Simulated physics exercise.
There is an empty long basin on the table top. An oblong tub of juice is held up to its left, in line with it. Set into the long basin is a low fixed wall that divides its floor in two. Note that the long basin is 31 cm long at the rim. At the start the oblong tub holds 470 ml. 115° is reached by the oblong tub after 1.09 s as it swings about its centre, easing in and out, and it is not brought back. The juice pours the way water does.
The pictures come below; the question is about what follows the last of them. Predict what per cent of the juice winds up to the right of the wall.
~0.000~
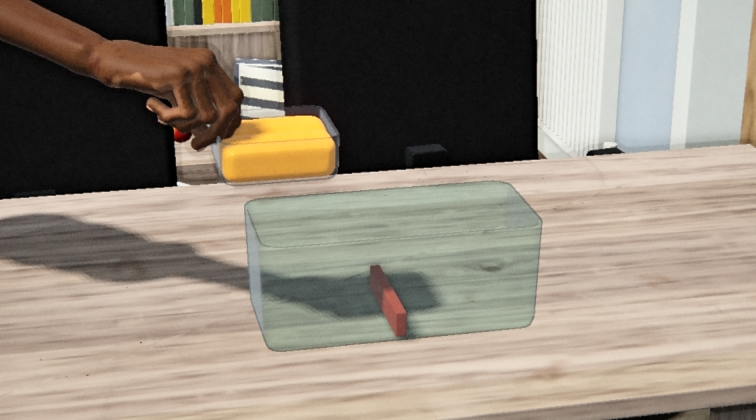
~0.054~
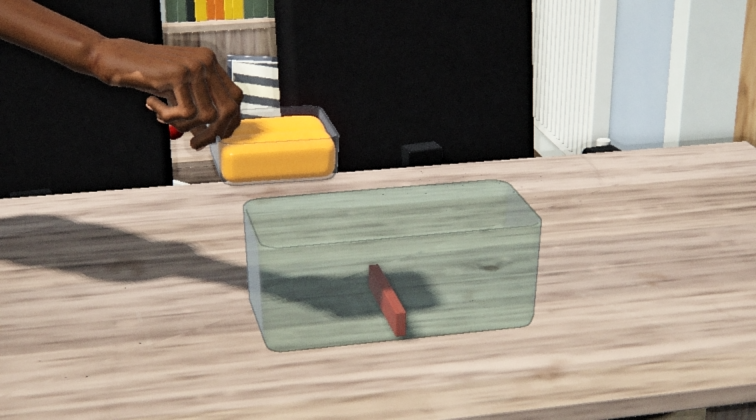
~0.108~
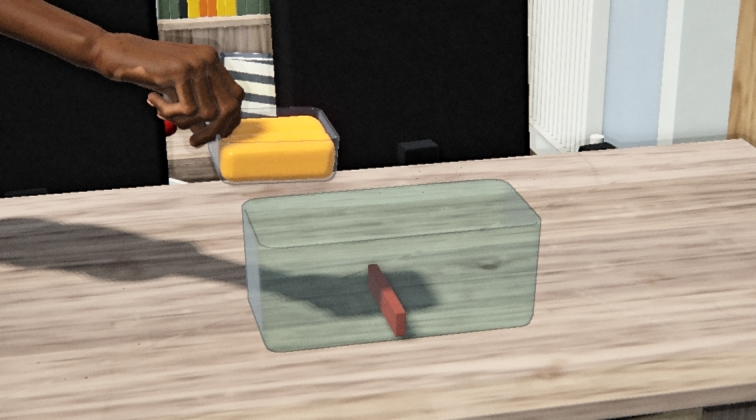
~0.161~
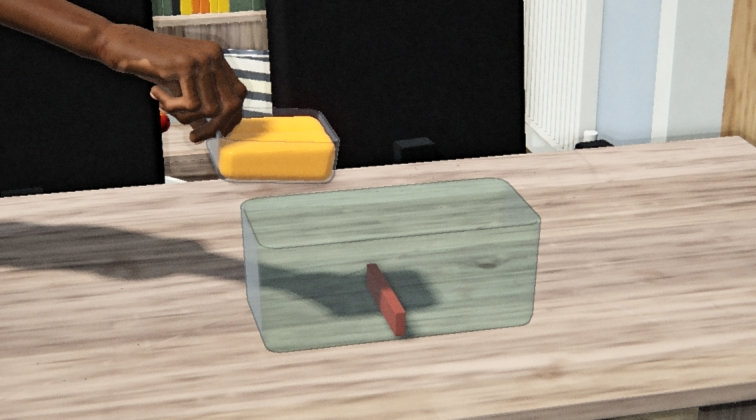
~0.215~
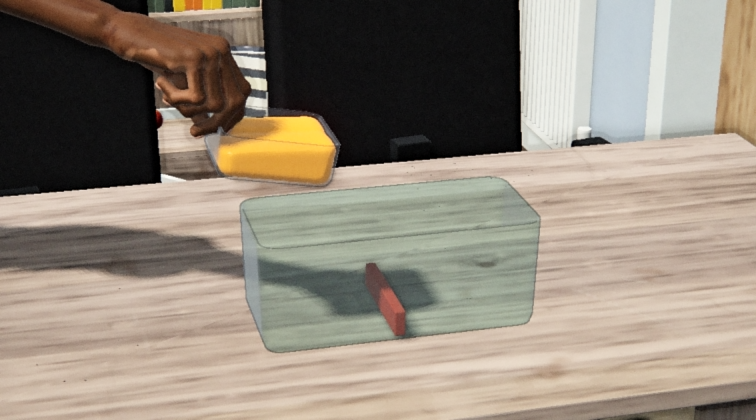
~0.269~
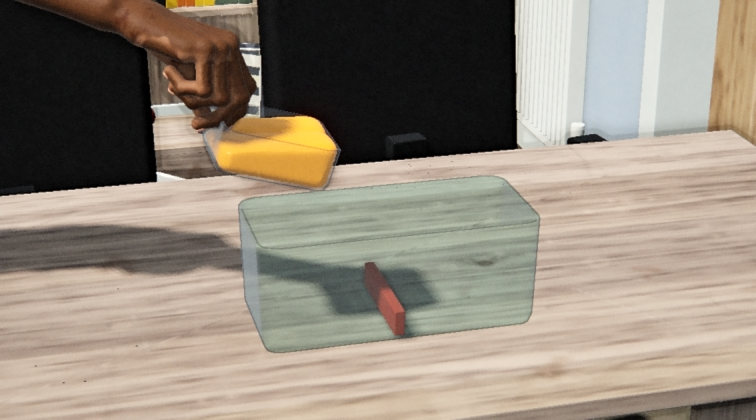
Roughly 42 per cent is past the wall.
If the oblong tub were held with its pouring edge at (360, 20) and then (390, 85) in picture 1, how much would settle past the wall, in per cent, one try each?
In order, 70 and 75 per cent.
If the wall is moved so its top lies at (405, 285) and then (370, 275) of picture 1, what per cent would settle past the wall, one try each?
I'd put it at about 5 per cent for the first and about 60 per cent for the second.
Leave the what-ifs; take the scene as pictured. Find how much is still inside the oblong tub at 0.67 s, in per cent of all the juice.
Fraction remaining: Approx. 18 per cent.
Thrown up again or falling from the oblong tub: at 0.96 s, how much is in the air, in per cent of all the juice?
2 in a hundred, give or take.
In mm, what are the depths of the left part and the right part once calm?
Depths at rest: Left around 14 mm, right around 10 mm.
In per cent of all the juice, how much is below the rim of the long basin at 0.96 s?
That comes to about 96 percent.
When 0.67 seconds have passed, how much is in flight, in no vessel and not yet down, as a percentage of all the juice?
Some 24 per cent, I reckon.
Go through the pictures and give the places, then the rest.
In the first frame, it leans 0°; its right rim is at (330, 123); the juice meets the walls at (216, 136) and (327, 129); the long basin's rim runs from (252, 225) to (525, 203); the wall's top is at (388, 289).
In the second frame, it leans 1°; its right rim is at (329, 123); the juice meets the walls at (215, 136) and (326, 129).
In the third frame, it leans 3°; its right rim is at (329, 125); the juice meets the walls at (215, 136) and (326, 129).
In the fourth frame, it leans 6°; its right rim is at (329, 128); the juice meets the walls at (214, 135) and (325, 130).
In the fifth frame, it leans 11°; its right rim is at (329, 132); the juice meets the walls at (213, 135) and (326, 130).
In the sixth frame, it leans 16°; its right rim is at (329, 137); the juice meets the walls at (213, 135) and (327, 130); 1 per cent is over the edge.
After 0.67 s the tilt is 77° and 18 per cent is still to pour, 30 is left of the wall and 27 right of it.
After 0.96 s the tilt is 111° and 2 per cent is still to pour, 54 is left of the wall and 42 right of it.
After 1.26 s the tilt is 115° and 0 per cent is still to pour, 58 is left of the wall and 42 right of it.
After 1.59 s the tilt is 115° and 0 per cent is still to pour, 58 is left of the wall and 42 right of it.
In the end 58 per cent lies left of the wall, 42 right of it and 0 outside.
